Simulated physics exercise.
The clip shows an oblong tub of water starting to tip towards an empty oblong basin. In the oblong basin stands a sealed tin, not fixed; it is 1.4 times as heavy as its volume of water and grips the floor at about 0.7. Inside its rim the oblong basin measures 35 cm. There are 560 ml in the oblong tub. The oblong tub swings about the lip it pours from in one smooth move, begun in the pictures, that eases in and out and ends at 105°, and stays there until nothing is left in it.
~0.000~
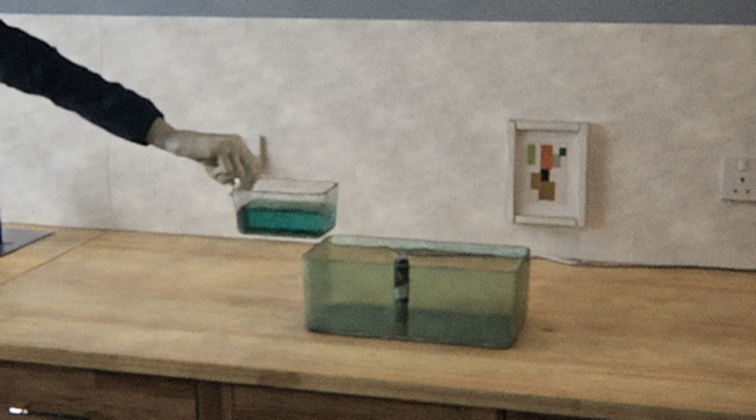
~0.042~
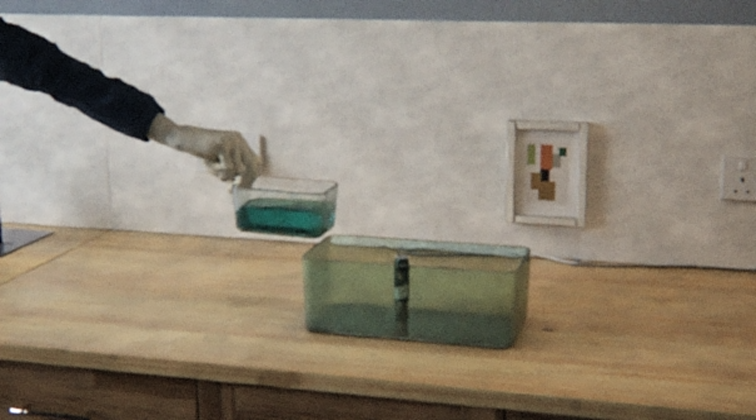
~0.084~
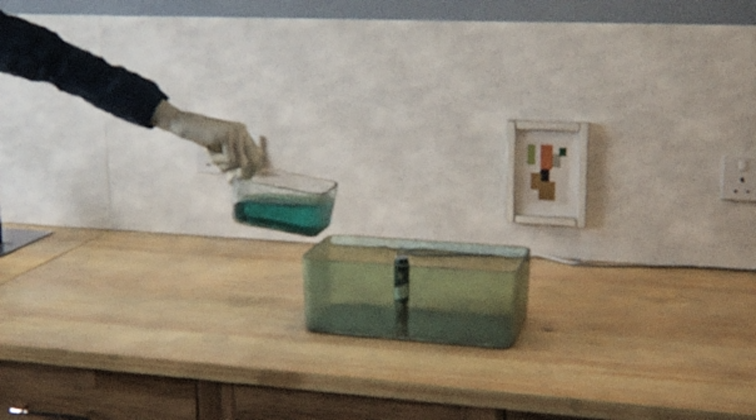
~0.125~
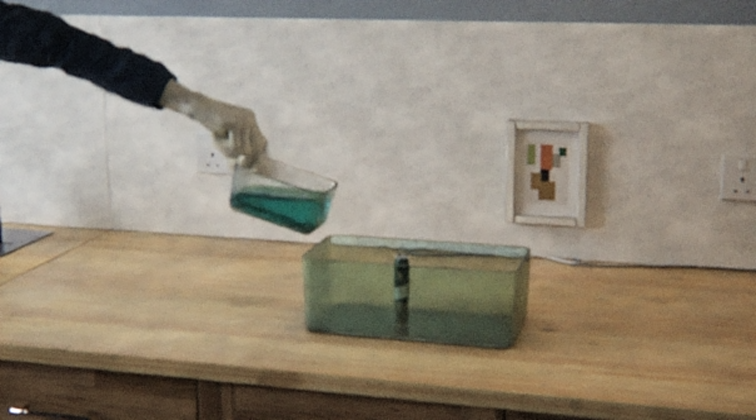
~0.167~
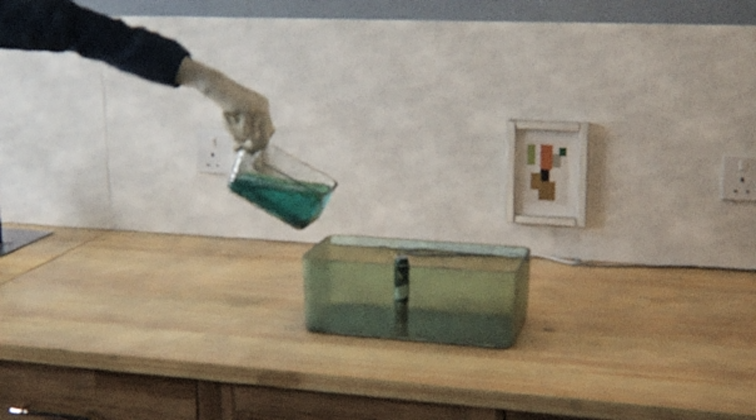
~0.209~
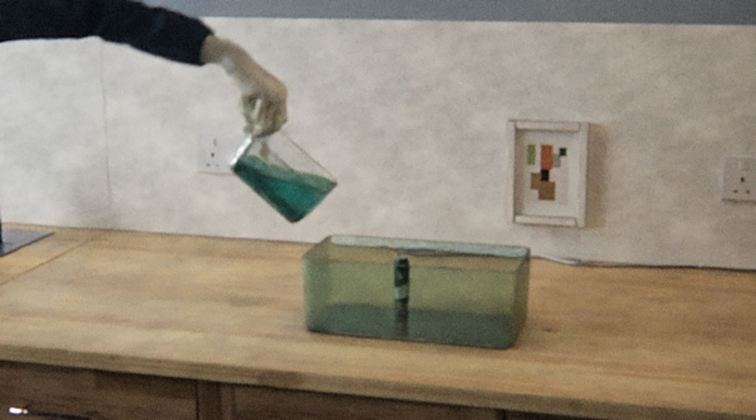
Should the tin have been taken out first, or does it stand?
The tin goes over.
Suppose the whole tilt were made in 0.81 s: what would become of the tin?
Then it falls.
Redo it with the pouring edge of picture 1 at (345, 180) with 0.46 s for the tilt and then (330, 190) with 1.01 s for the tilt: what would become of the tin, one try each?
First it remains upright; then it falls.
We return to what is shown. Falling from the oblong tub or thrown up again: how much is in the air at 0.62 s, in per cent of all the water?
Some 10 per cent.
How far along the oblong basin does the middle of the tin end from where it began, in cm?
Some 7.0 cm.
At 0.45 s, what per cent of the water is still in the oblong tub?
Near 36 in a hundred.
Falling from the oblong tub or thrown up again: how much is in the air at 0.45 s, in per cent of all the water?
About 56 per cent.
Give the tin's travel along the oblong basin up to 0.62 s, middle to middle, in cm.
Some 2 cm.
By 0.45 s the tilt is 102° and 37 per cent is still to pour; the tin stands where it began.
By 0.62 s the tilt is 105° and 5 per cent is still to pour; the tin leans 20°.
By 0.80 s the tilt is 105° and 0 per cent is still to pour; the tin lies on its side.
By 1.00 s the tilt is 105° and 0 per cent is still to pour; the tin lies on its side.
At rest the tin lies on its side.
